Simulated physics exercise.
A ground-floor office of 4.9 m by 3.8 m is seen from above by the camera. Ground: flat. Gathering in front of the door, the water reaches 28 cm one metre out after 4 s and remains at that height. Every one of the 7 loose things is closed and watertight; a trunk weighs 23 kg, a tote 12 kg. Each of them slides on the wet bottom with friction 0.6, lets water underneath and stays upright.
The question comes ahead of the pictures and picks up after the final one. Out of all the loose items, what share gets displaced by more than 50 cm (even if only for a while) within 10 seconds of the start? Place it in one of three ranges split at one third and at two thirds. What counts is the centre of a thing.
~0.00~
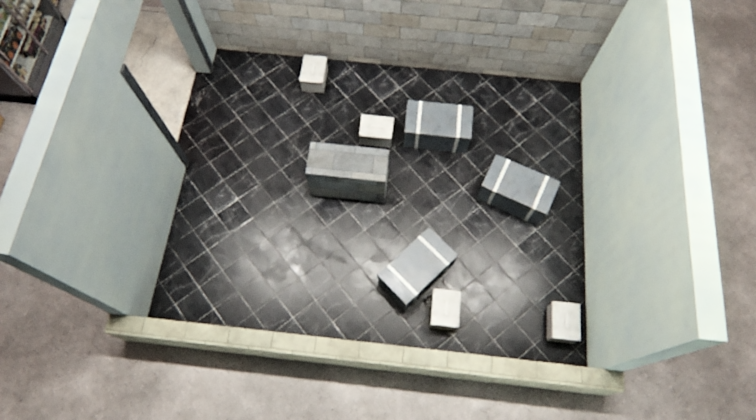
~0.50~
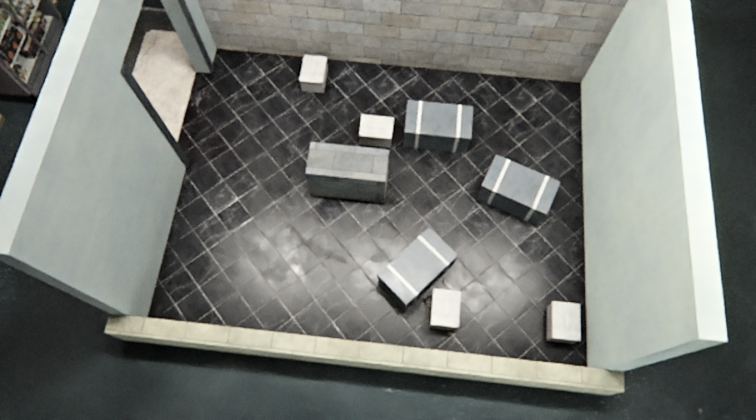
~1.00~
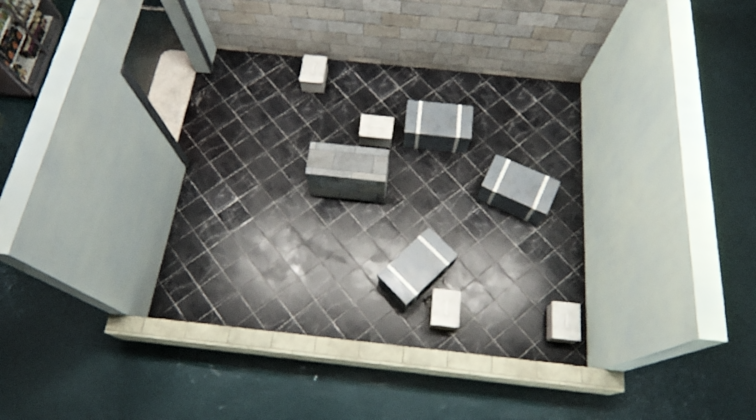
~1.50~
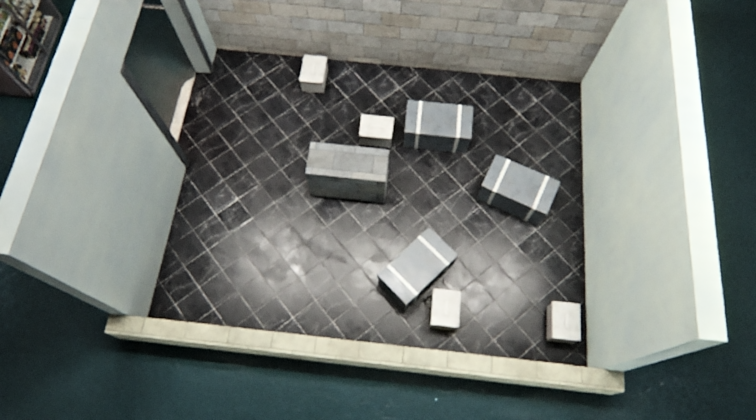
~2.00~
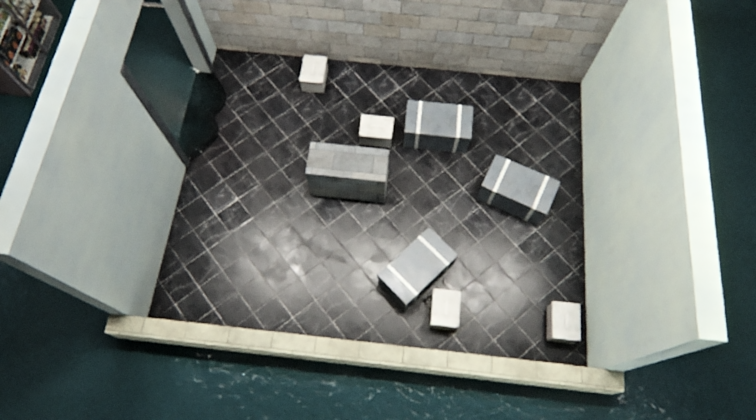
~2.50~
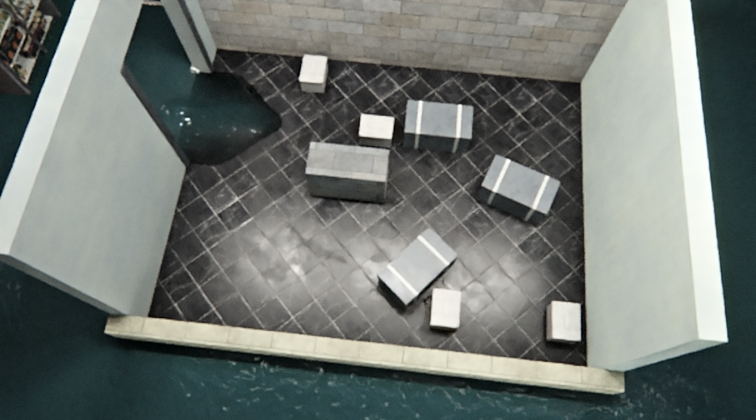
I expect the share that gets shoved will be two thirds or beyond.
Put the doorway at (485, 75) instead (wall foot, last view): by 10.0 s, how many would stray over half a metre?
Result: 5.
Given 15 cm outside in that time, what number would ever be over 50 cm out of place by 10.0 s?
Count: 0.
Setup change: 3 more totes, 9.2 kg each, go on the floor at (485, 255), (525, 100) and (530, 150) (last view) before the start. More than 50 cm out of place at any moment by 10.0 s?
Note, in order of listing: Crosses the threshold, crosses the threshold, crosses the threshold.
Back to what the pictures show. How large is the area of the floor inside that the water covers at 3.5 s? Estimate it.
Near 4.0 m2 in all.
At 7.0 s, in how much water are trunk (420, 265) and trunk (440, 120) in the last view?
Depths: Near 5 cm, then near 9 cm.
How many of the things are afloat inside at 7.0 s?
By my count, 3.
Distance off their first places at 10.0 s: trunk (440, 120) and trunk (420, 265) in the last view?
The first is 200 cm from its start, the second 80 cm.
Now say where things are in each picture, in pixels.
A trunk at (439, 119) rests on the ground; a tote at (446, 308) rests on the ground; water covers 0.0 m2; 0 of 7 have shifted, in the first frame.
A trunk at (439, 119), on the bottom; a tote at (446, 308), on the bottom; 0.0 m2 under water; 0 of 7 have shifted, in the second frame.
A trunk at (439, 119) rests on the ground; a tote at (446, 308) rests on the ground; water covers 0.0 m2; 0 of 7 have shifted, in the third frame.
A trunk at (439, 119) rests on the ground; a tote at (446, 308), on the bottom; 0.0 m2 under water; 0 of 7 have shifted, in the fourth frame.
A trunk at (439, 119) rests on the ground; a tote at (446, 308) rests on the ground; 0.2 m2 under water; 0 of 7 have shifted, in the fifth frame.
A trunk at (439, 119) rests on the ground; a tote at (446, 308) rests on the ground; water covers 1.0 m2; 0 of 7 have shifted, in the sixth frame.
After 3.5 s 0 of 7 are over 50 cm from their spots; 0 afloat.
After 4.5 s 0 of 7 are over 50 cm from their spots; 0 afloat.
After 7.0 s 3 of 7 are over 50 cm from their spots; 3 afloat.
After 10.0 s 7 of 7 are over 50 cm from their spots, and 7 have been at some point; 7 afloat.
